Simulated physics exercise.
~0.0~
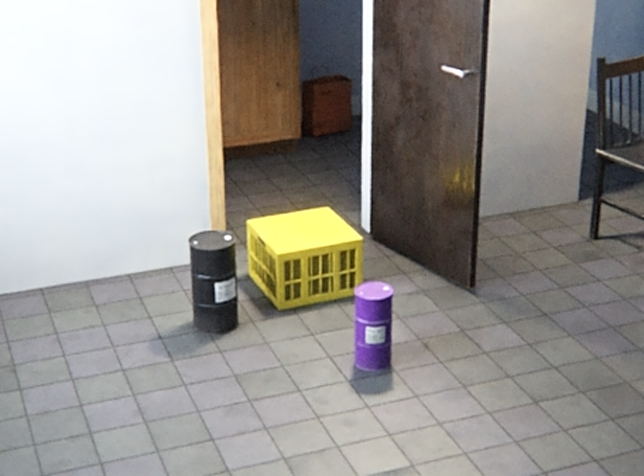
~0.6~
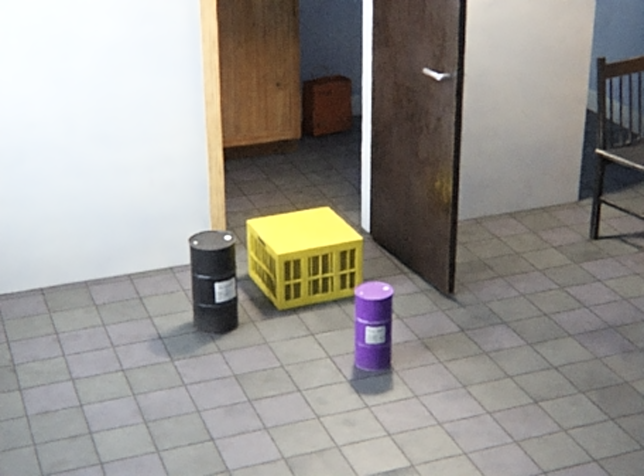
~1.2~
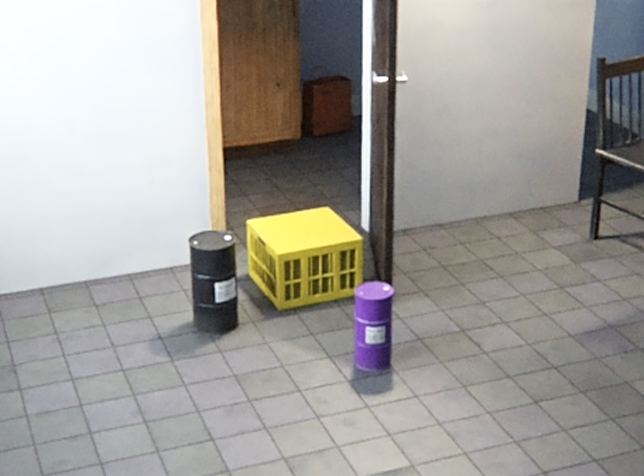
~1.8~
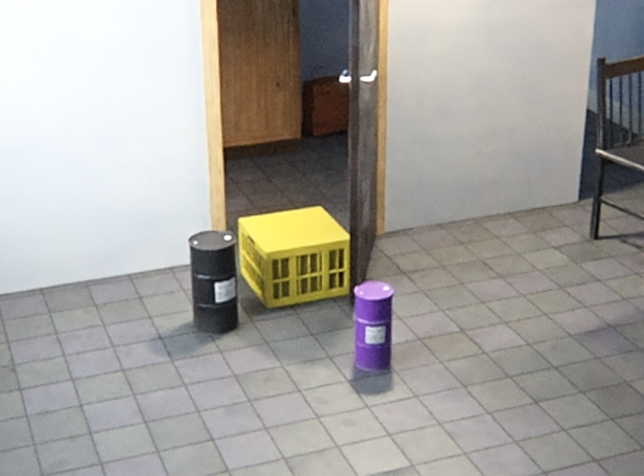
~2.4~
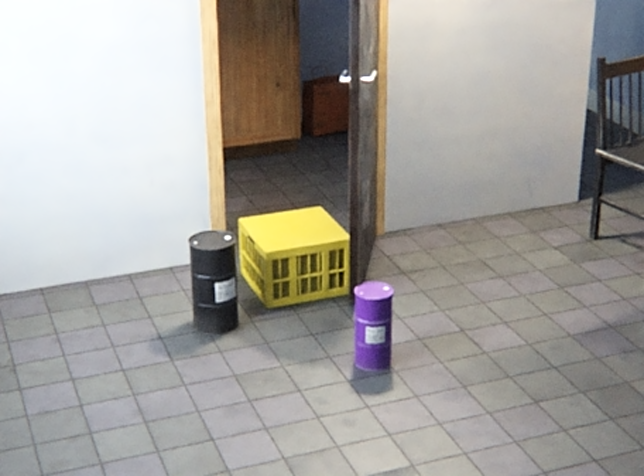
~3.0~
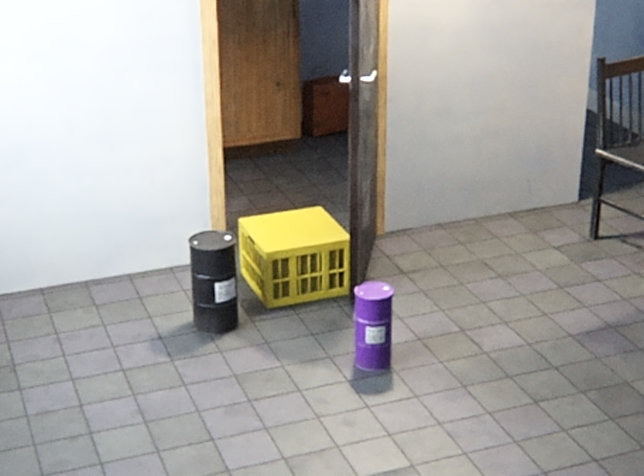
A room with a grey tiled floor and pale walls is seen from a raised, still viewpoint, with an open doorway near the centre. A dark door stands wide open to the right of a yellow crate, while a black canister sits to the crate's left and a purple one in front to its right. A dark chair stands at the far right. The door swings leftward toward the crate, which shifts slightly left as the door reaches it. The door then stops against the crate, still partly open, and both canisters remain where they were.
